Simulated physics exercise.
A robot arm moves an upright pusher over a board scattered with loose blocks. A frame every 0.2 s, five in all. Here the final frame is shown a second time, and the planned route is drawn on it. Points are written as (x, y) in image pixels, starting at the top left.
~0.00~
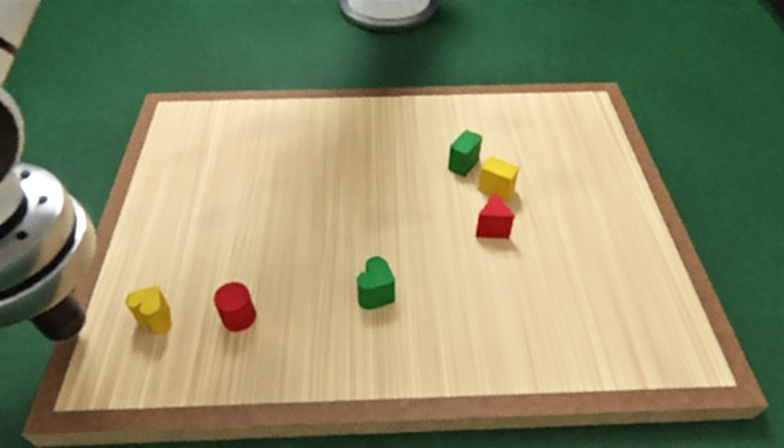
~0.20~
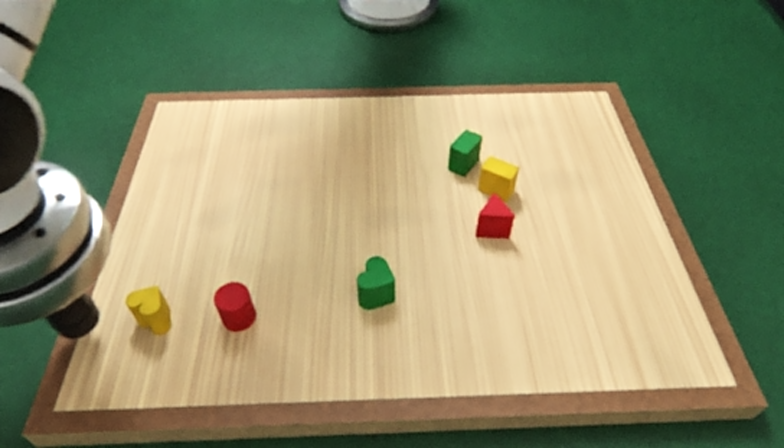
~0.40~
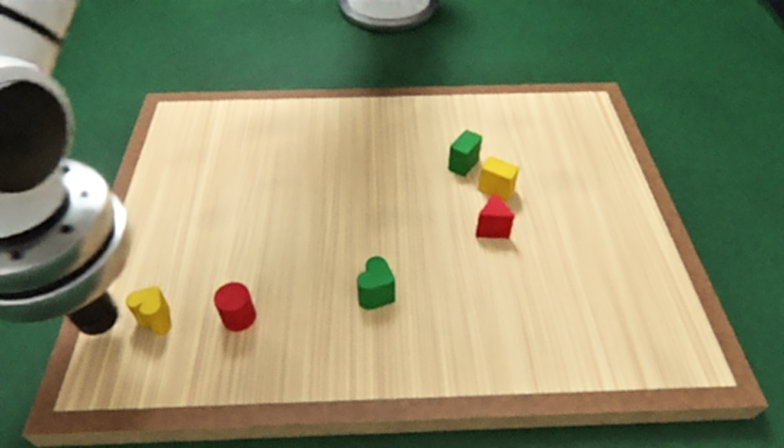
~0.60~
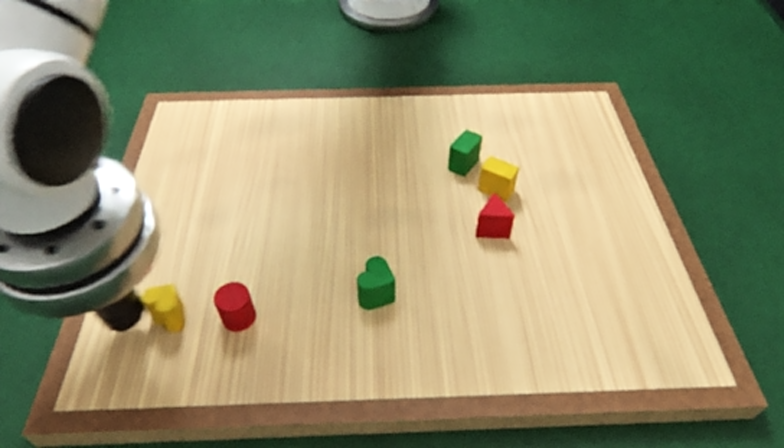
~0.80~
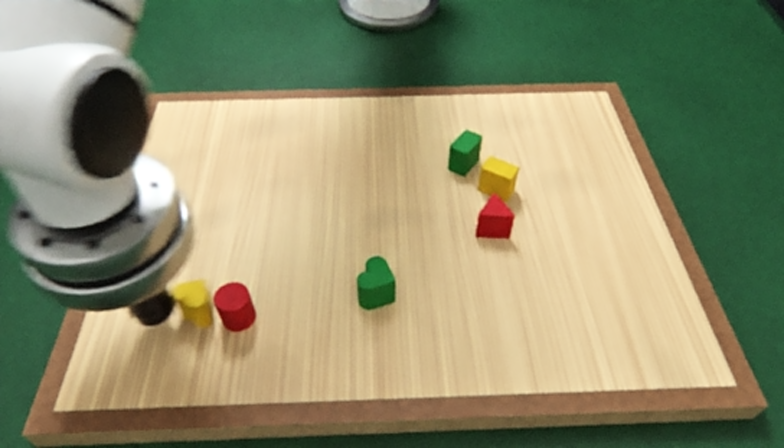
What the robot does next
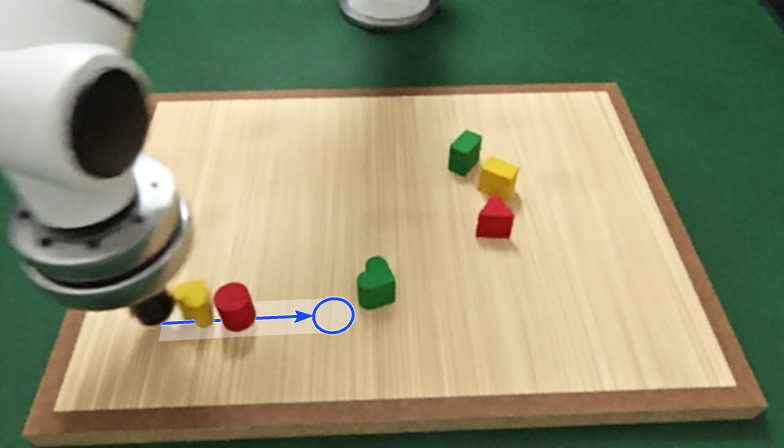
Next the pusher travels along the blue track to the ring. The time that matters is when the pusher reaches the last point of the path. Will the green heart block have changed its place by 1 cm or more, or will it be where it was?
It is no longer where it was.
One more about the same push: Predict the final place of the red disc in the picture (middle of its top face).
The answer is (356, 270).
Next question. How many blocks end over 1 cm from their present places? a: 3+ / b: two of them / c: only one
My pick is a.
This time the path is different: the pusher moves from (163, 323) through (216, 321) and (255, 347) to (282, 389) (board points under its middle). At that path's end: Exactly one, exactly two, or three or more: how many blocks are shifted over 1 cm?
This push will displace two blocks.
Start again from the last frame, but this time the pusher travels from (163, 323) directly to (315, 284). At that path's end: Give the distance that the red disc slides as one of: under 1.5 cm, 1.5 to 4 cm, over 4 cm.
It goes a long way, over 4 cm.
Drawn move, in a line from (163, 323) to (333, 315).
The first path, step by step. One third of the way, pusher (215, 307); yellow heart block (235, 277); red disc (263, 293).
Two thirds of the way, pusher (274, 304); yellow heart block (251, 272), turned 50° anticlockwise; red disc (308, 284).
At the end, pusher (332, 302); yellow heart block (251, 272), turned 50° anticlockwise; red disc (356, 270); green heart block (394, 266), turned 15° clockwise.
